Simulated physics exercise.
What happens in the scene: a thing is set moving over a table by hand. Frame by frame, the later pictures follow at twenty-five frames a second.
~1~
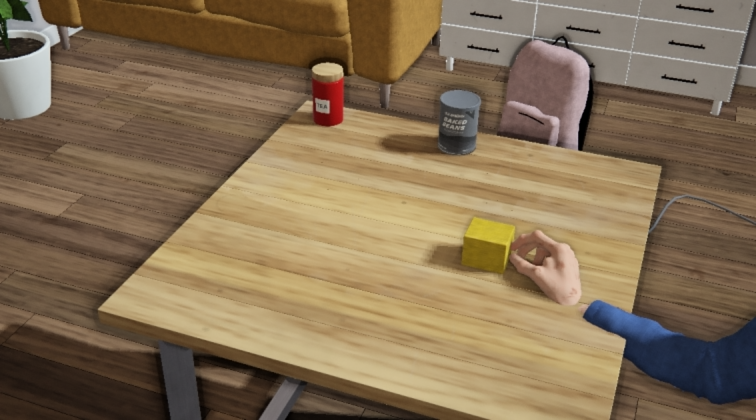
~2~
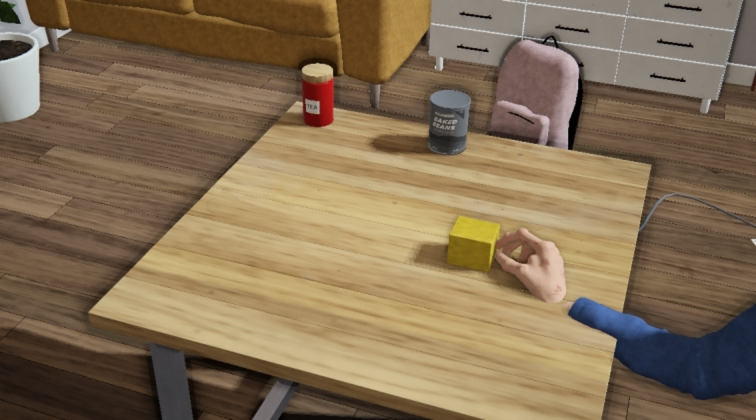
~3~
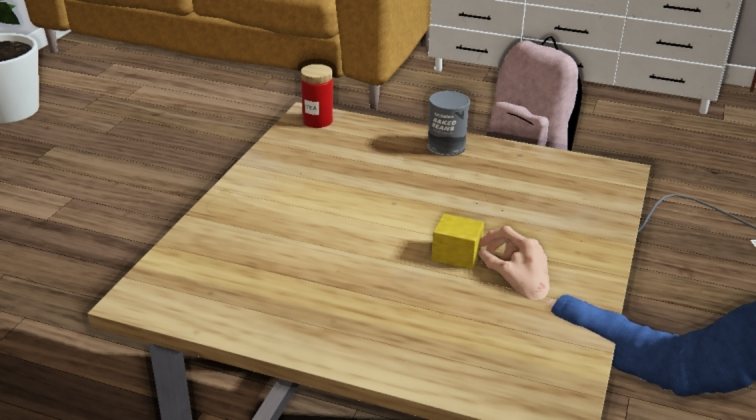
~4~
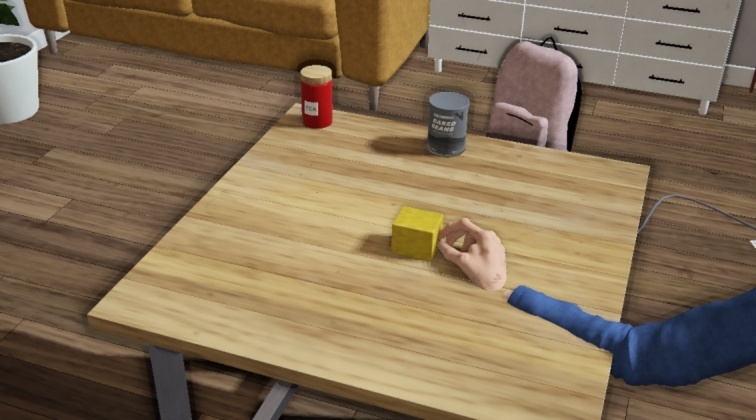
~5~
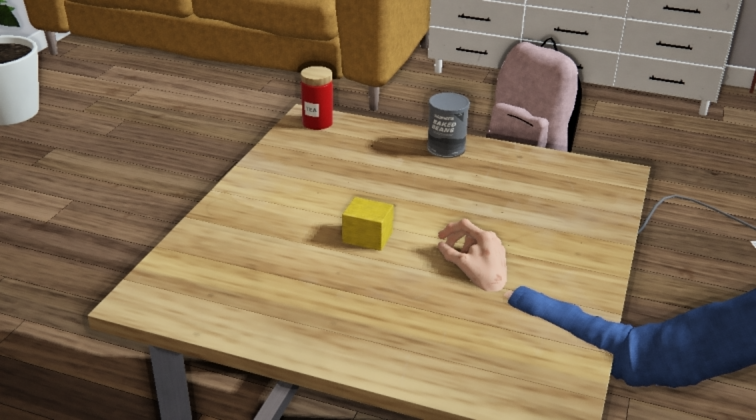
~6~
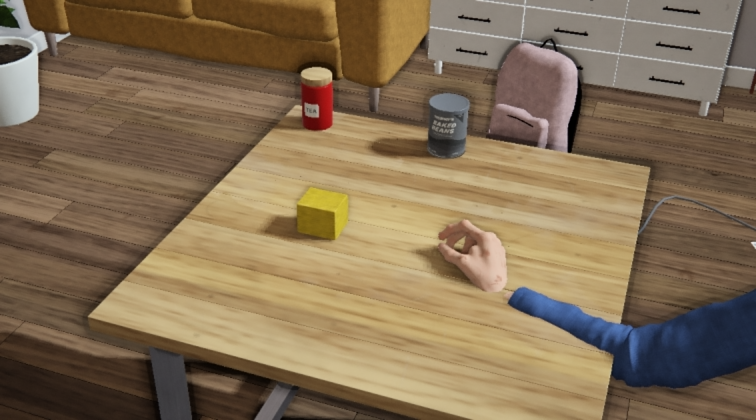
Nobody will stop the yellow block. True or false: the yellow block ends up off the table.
True.
Then, 0.20 s past the last view, yellow block now off the table.
Then, 0.40 s past the last view, things are still on the move.
Then, 0.50 s past the last view, as before.
Finally, off the table, yellow block.
